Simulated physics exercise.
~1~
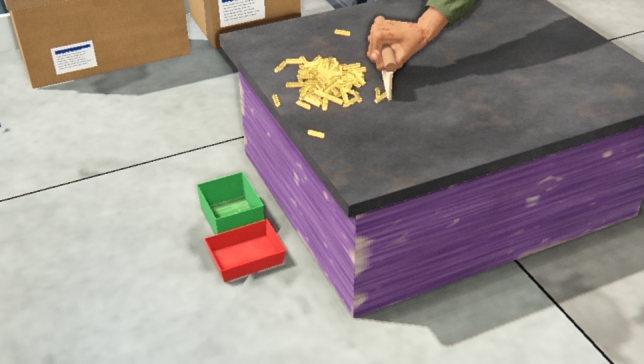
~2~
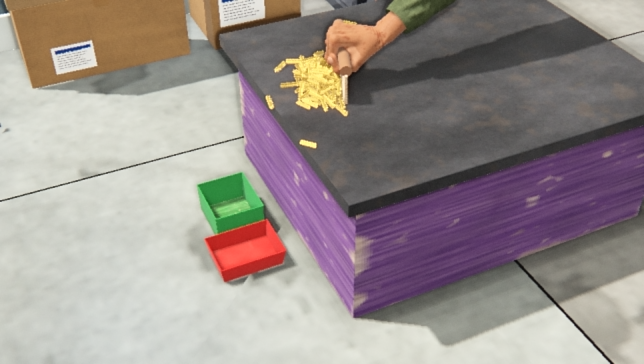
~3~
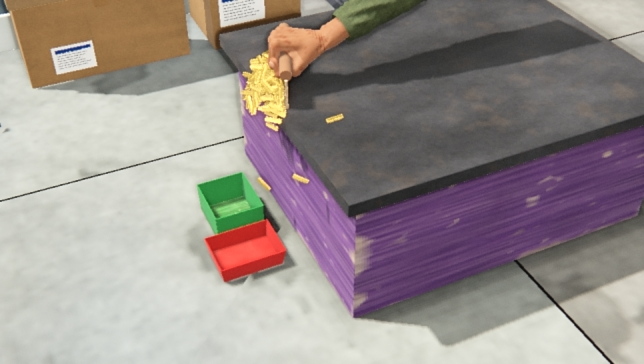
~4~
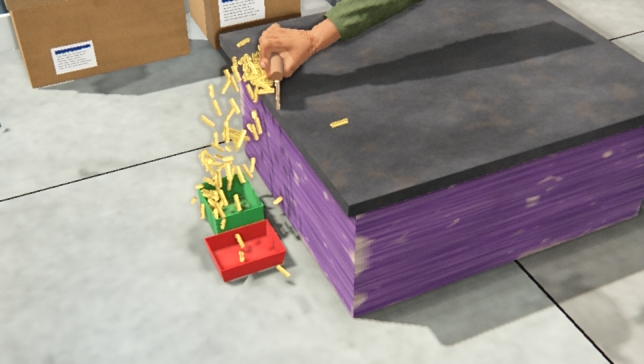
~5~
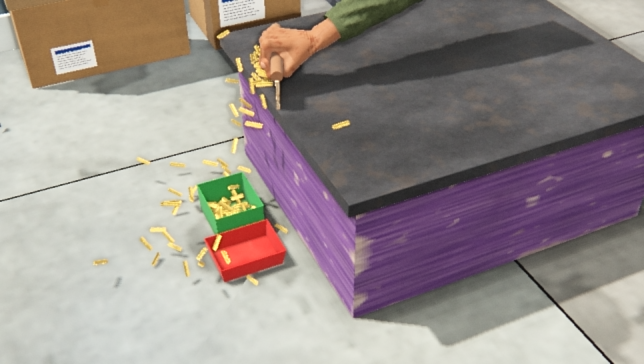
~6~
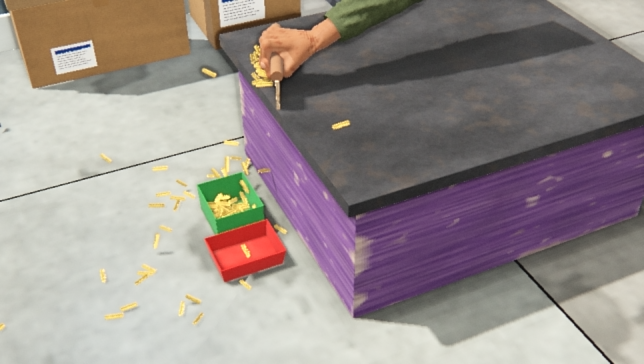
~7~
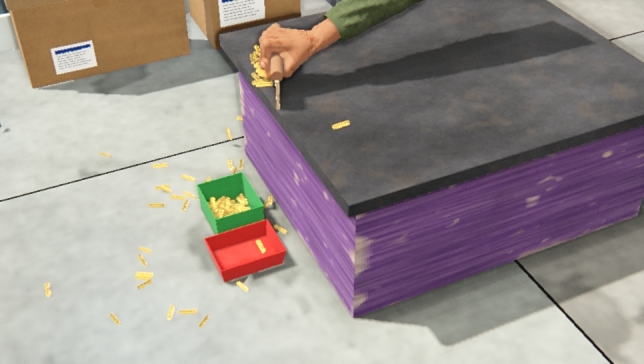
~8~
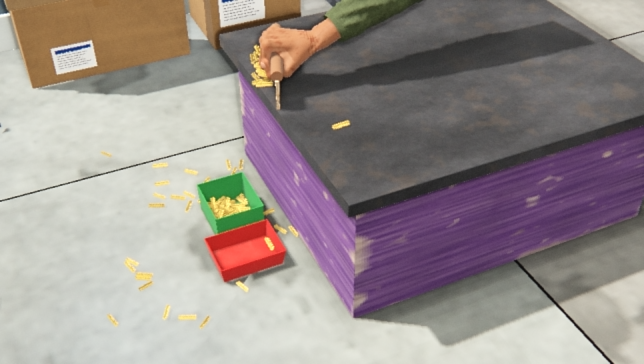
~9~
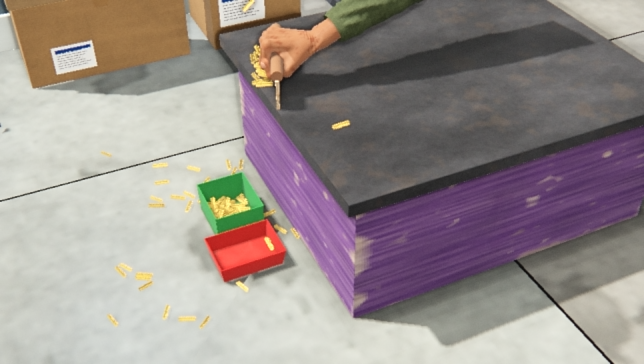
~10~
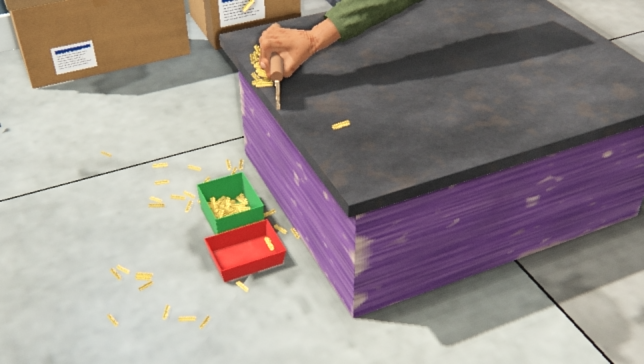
To begin with, a hand holds a scraper beside a loose heap of yellow pasta pieces on a dark-topped purple block, with a green tin and a red tin on the floor below. The hand sweeps the heap left toward the block's edge, leaving one piece behind. As the scraper reaches the corner and stops, many pieces pour over the side. They tumble into and around the tins, some bouncing outward across the floor. Finally, the green tin holds a pile, the red tin has barely any, others lie scattered, and a small cluster remains by the hand.
